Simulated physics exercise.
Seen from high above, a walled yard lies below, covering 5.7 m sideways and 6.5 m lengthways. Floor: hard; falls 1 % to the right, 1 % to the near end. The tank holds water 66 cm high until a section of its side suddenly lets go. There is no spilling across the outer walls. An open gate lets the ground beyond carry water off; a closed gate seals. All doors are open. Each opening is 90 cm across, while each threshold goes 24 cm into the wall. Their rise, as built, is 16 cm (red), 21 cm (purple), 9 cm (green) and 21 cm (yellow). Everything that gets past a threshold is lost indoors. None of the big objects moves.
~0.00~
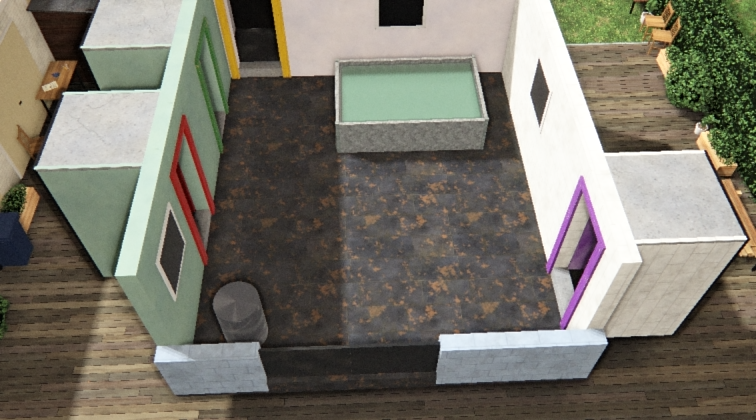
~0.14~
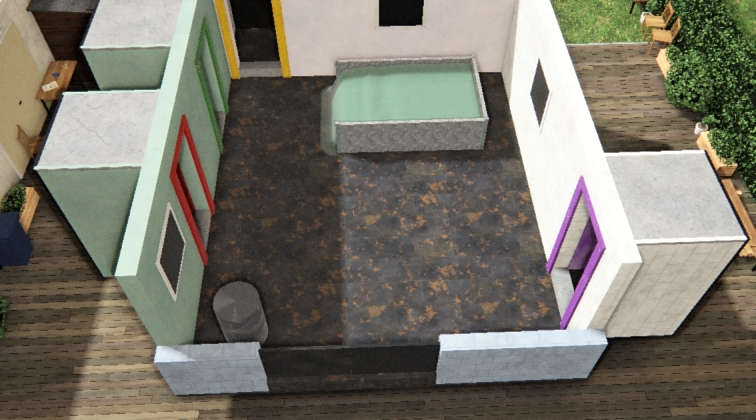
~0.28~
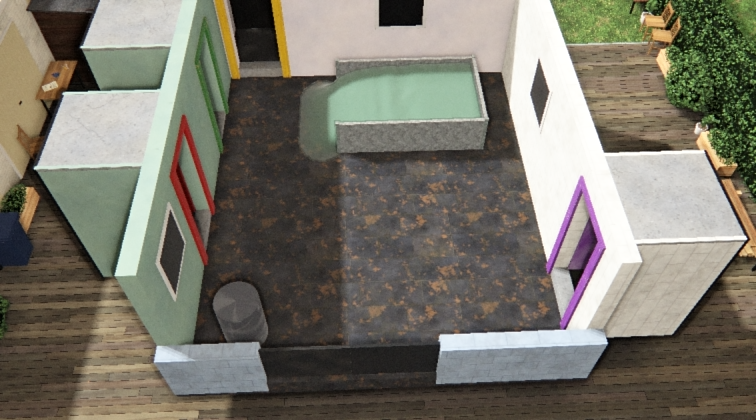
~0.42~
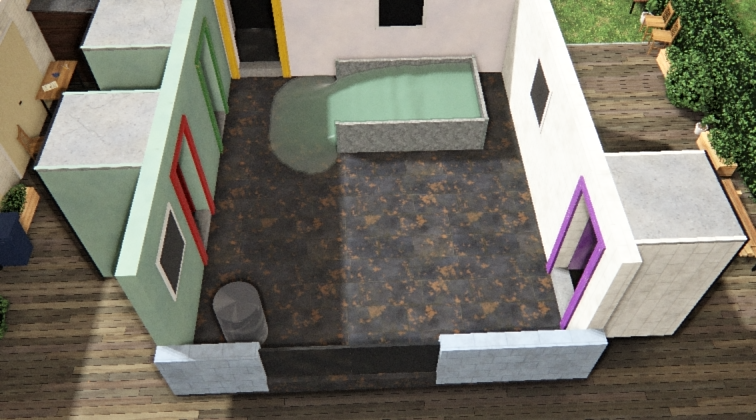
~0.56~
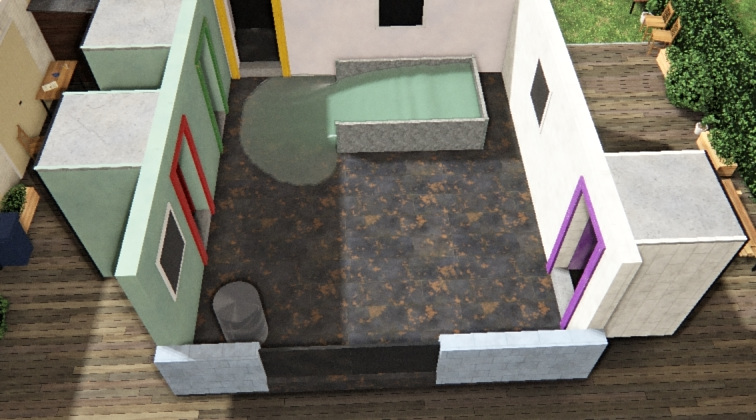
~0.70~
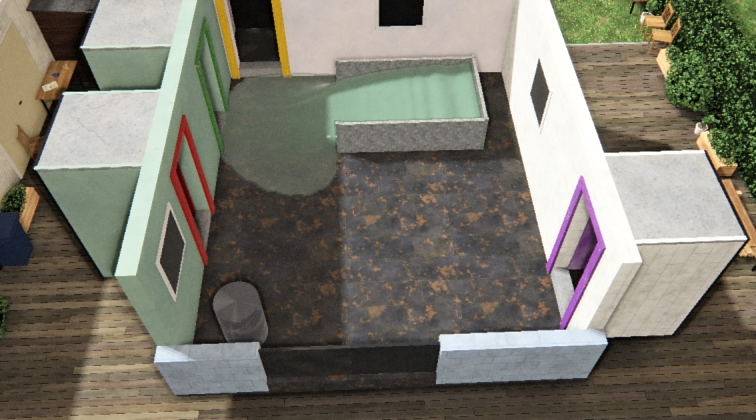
In a walled yard seen from above, a raised tank of pale green water opened at its left end, and the water poured out and spread leftward across the dark floor in a widening, rounded sheet.
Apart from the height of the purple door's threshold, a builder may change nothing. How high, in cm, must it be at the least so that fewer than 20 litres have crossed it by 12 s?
At least roughly 15 cm high.
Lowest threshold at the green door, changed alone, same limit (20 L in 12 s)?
About 33 cm at green.
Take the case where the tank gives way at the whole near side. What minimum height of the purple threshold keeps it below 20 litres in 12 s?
With that break, close to 26 cm.
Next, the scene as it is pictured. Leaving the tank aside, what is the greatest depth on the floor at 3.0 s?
32 cm.
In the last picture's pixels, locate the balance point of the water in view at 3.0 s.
Centre of mass: About (315, 136) px.
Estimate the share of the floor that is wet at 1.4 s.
25 %.
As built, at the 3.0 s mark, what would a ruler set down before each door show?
Lab note, depth in cm: Red 13; purple 0; green 30; yellow 28.
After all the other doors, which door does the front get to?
Last in order comes the purple door.
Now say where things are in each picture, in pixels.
The tank at (408, 92) is whole and still, 66 cm deep; the purple door at (571, 264) is dry, in the first frame.
The gap is at (340, 110), the front 0.3 m out at (326, 149); the back of the tank holds 66 cm, in the second frame.
The gap is at (340, 112), the front 0.7 m out at (304, 145); the back of the tank holds 66 cm, in the third frame.
The gap is at (340, 113), the front 1.3 m out at (273, 137); the back of the tank holds 66 cm, in the fourth frame.
The front is at (245, 142), 1.8 m from the gap at (340, 113); 4.5 m2 of floor is wet, 66 cm left at the back, in the fifth frame.
Water pours out at (340, 113) and has run 2.3 m, to (222, 149); about 6 cm deep outside, 66 cm at the back; the purple door at (571, 264), 5.4 m from the gap, is still 4.6 m from the nearest water, in the sixth frame.
After 1.4 s water covers 25 % of the floor, deepest (42 cm) near (241, 77); it has not reached the purple door.
After 3.0 s water covers 35 % of the floor, deepest (32 cm) near (222, 147); it has not reached the purple door.
After 12.0 s water covers 100 % of the floor, deepest (15 cm) near (552, 357); 13 cm at the purple door, 0 litres in over its 21 cm threshold.
At the purple door as built, the water arrived by 5.6 s and peaked near 19 cm at 7.0 s.
With a threshold of 12.5 cm, 50 litres would have come in within the 12 s; with 17 cm, 5 litres. So under 20 litres takes about 15 cm.
